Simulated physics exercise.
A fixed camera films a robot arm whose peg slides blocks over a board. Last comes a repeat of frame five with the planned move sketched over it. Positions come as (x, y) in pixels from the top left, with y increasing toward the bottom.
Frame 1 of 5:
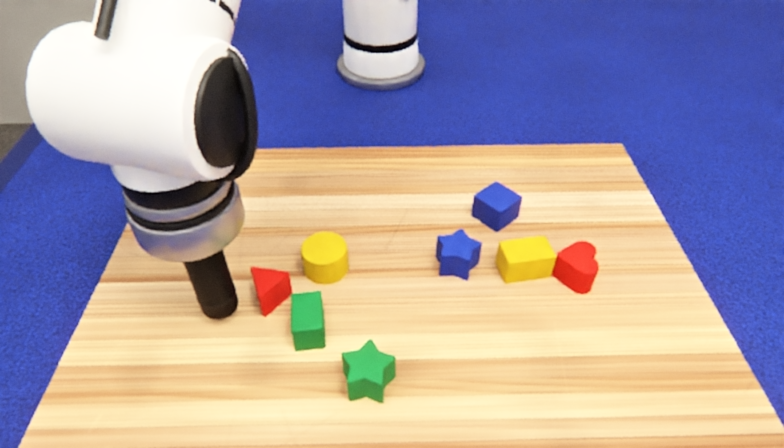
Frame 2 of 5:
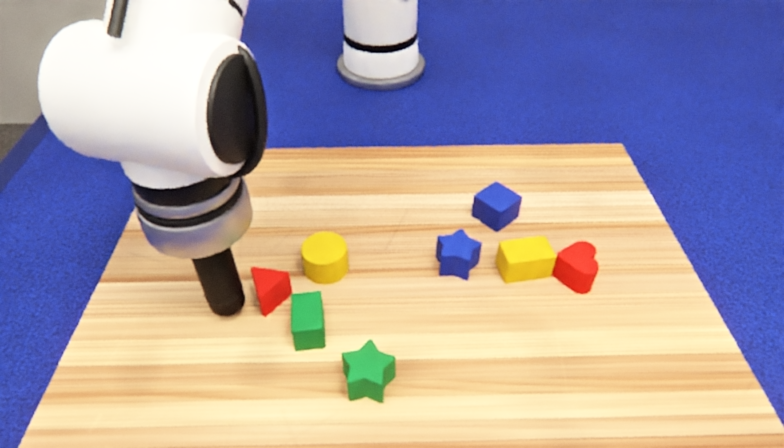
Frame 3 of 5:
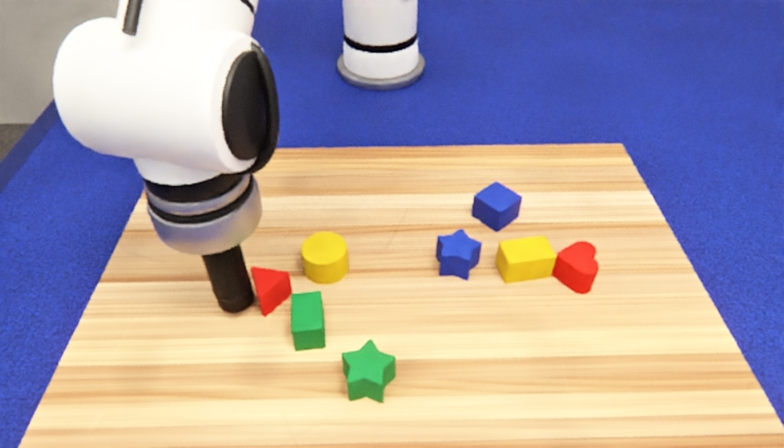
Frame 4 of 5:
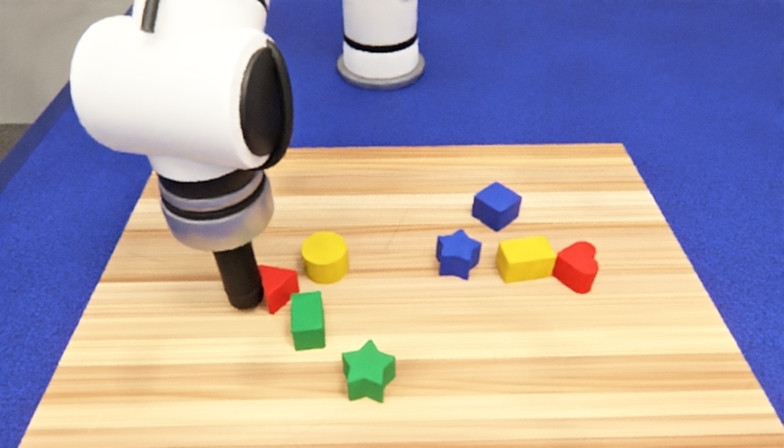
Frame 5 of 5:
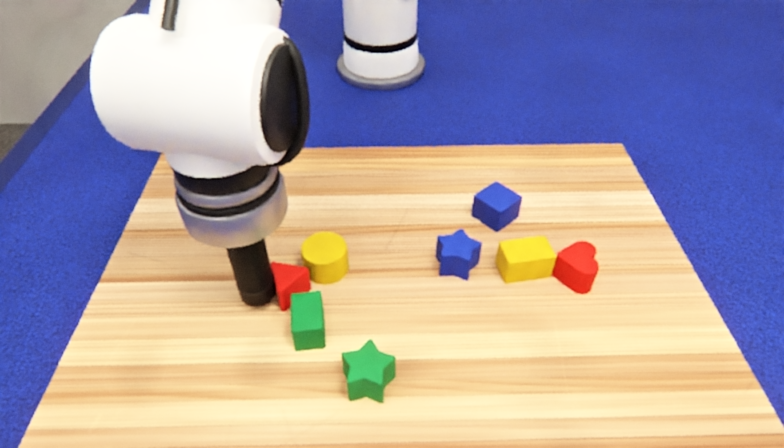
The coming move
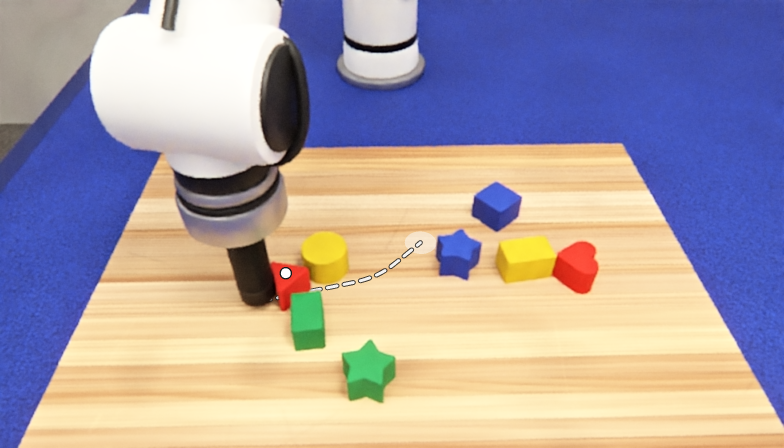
The clip opens on a white robot arm holding a black peg over a wooden board scattered with red, yellow, green and blue blocks. The peg slides a short way right until it meets the red triangular block, then nudges it slightly right toward the yellow round block, while the other blocks stay still.
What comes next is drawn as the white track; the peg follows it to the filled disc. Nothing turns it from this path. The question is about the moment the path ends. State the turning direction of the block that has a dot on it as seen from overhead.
Looking down, my answer is that the block that has a dot on it rotates clockwise.
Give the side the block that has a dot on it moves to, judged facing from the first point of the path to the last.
Gets pushed right.
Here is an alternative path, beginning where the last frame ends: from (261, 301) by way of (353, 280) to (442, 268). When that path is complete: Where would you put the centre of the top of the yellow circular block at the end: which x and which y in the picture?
The middle of its upper face should be somewhere near (354, 230).
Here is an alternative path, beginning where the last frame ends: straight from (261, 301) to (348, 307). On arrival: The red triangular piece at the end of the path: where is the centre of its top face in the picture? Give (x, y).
The middle of its upper face will lie at (358, 265).
The drawn path runs from (261, 301) by way of (323, 289) and (381, 273) to (421, 242); the dot is on the red triangular piece.
The first path, step by step. One third of the way, peg at (323, 281); red triangular piece at (351, 263); yellow circular block at (343, 236).
Two thirds of the way, peg at (381, 265); red triangular piece at (409, 247); yellow circular block at (346, 233).
At the end, peg at (421, 235); red triangular piece at (450, 226), turned 45° clockwise; green oblong not moved; yellow circular block at (346, 233); blue star at (480, 241), turned 55° clockwise; blue square piece not moved.
